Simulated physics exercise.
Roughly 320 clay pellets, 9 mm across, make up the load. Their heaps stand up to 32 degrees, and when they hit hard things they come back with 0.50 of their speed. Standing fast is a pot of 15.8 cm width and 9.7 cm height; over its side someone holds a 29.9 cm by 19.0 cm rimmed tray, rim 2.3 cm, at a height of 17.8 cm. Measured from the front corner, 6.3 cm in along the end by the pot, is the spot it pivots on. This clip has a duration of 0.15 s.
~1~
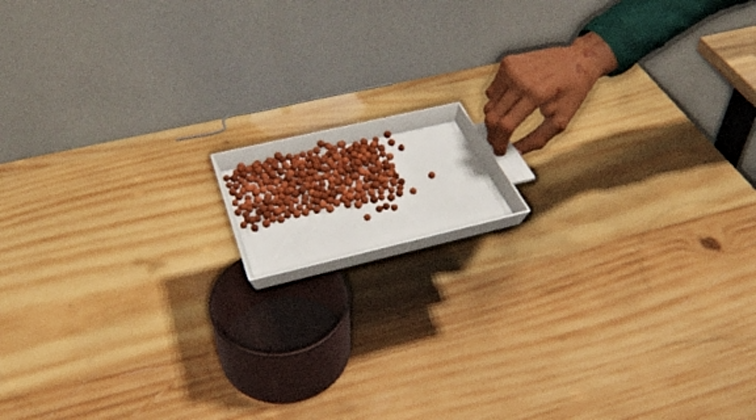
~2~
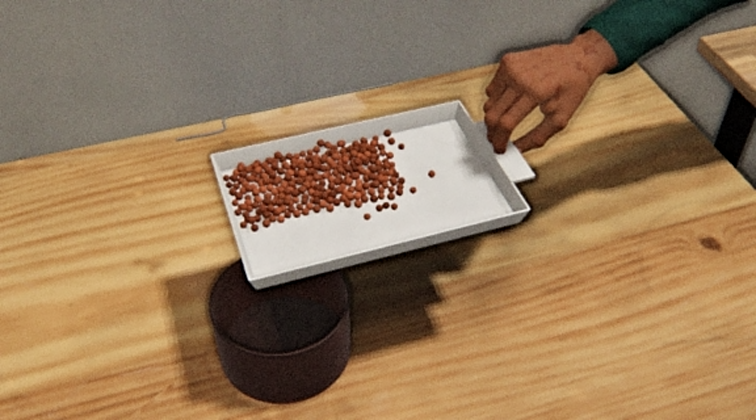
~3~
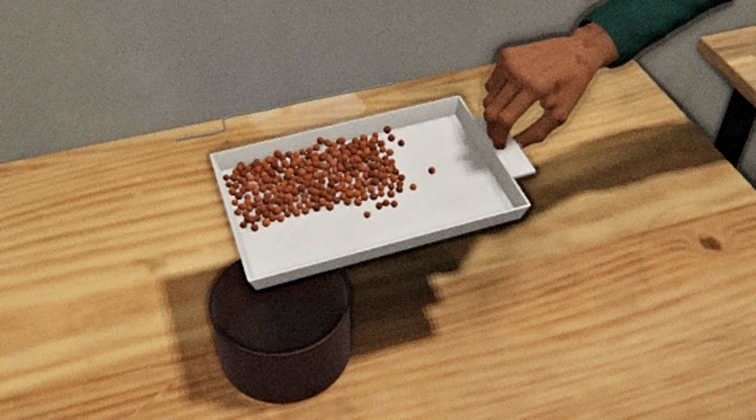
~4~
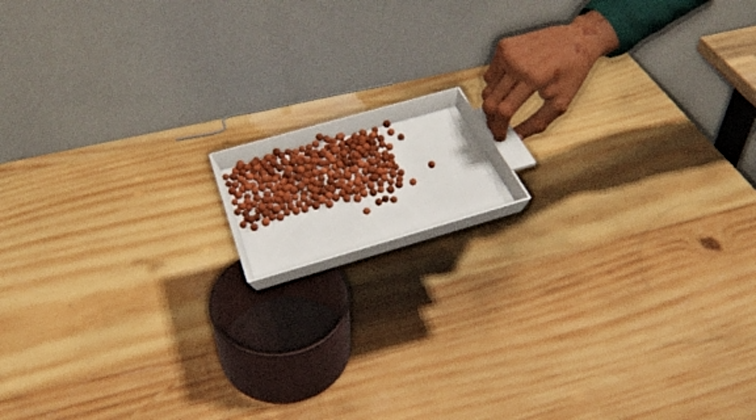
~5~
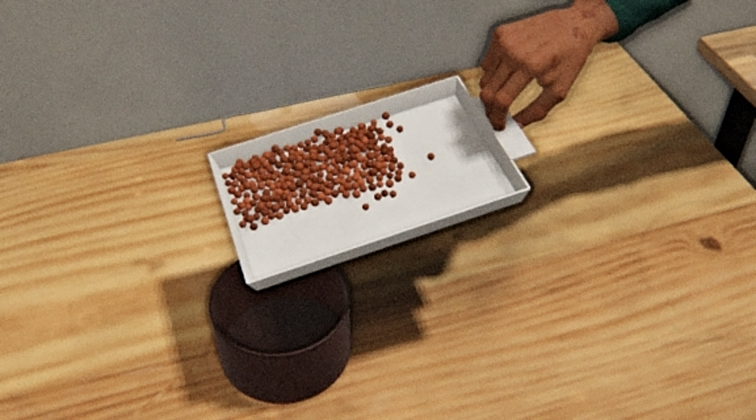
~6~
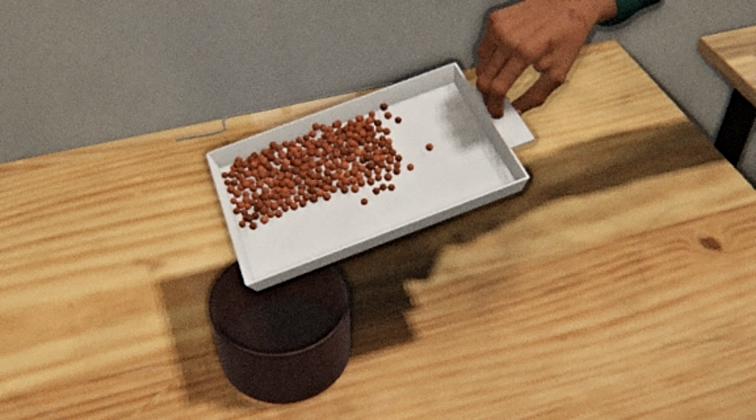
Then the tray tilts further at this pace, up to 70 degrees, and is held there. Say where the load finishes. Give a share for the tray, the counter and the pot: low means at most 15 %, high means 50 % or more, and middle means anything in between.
Shares: Tray high, counter middle, pot low.
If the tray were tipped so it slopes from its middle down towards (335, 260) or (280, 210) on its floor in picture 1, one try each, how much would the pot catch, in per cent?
Estimate: Some 25 % and some 0 % respectively.
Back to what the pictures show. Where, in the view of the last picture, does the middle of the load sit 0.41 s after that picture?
The middle of the load should be near (241, 189) then.
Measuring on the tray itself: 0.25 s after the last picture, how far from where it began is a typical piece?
Displacement on the tray: Roughly 2 cm.
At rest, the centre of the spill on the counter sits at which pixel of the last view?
(172, 391), roughly.
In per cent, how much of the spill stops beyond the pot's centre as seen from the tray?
About 100 %.
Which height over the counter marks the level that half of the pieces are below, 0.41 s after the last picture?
Median height: Approx. 22 cm.
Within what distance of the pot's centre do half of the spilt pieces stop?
18 cm.
Then, 0.25 s after the last picture, tilt 41 degrees; the tray holds 100 %, the pot 0 %.
Then, 0.41 s after the last picture, tilt 61 degrees; the tray holds 100 %, the pot 0 %.
Then, 0.70 s after the last picture, tilt 70 degrees; the tray holds 70 %, the pot 0 %.
In the end, tray 55 %, counter 40 %, pot 5 %.
